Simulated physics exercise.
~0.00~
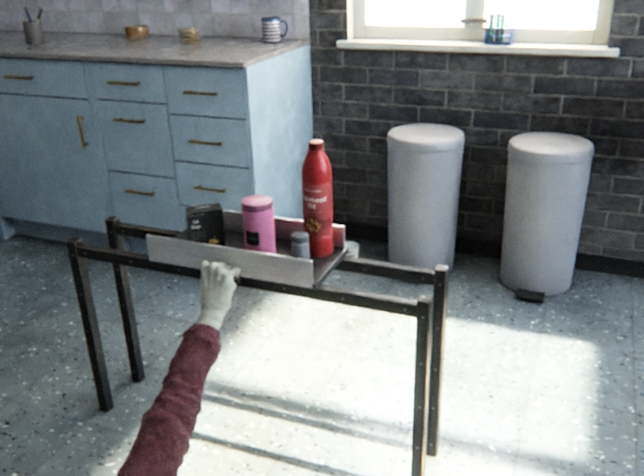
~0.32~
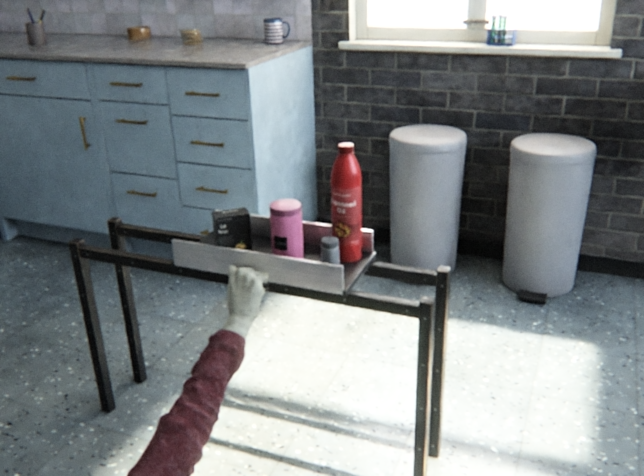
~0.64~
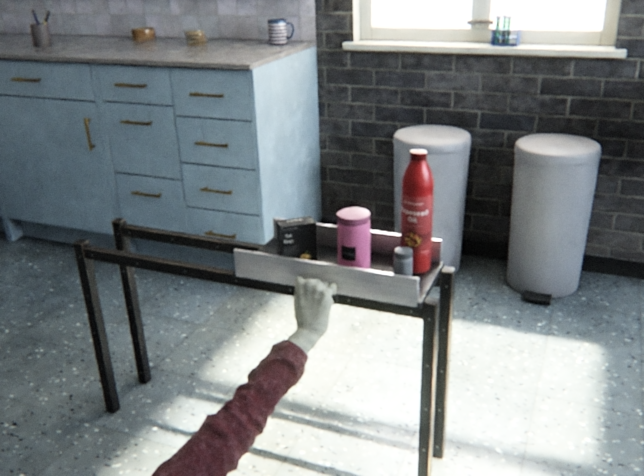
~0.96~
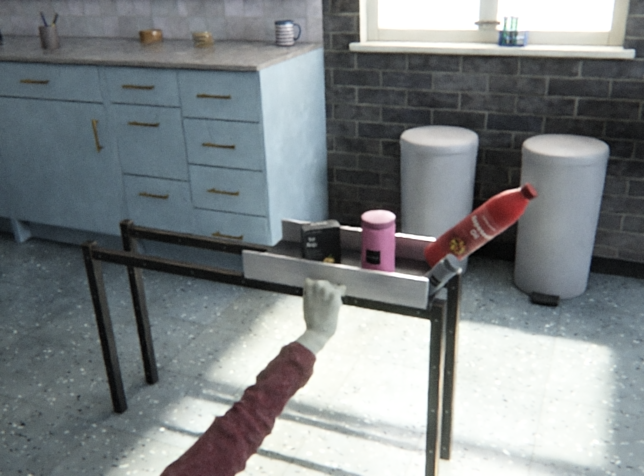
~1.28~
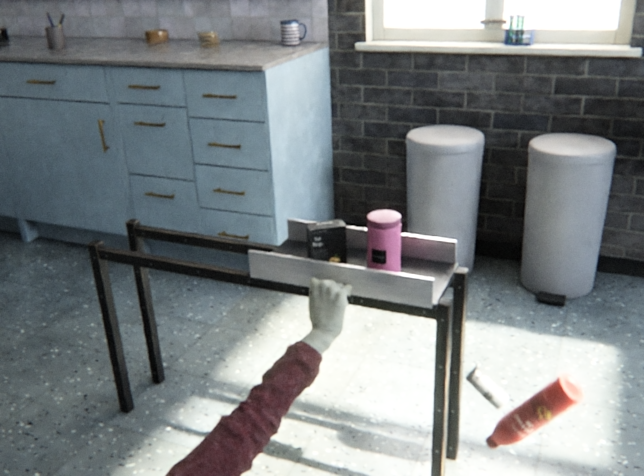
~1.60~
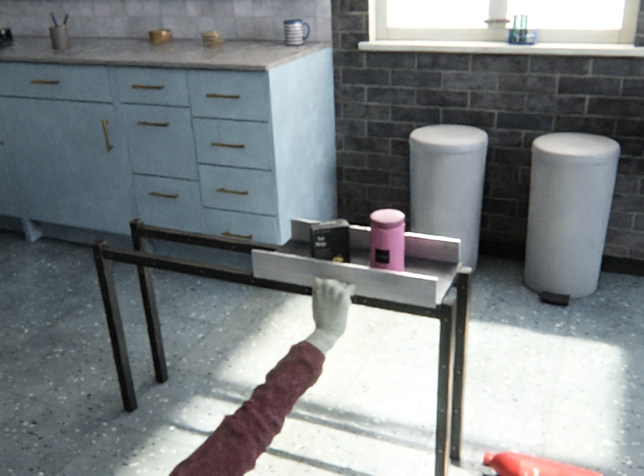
A tray pushed right by a hand stops, and the red bottle and grey shaker fall.
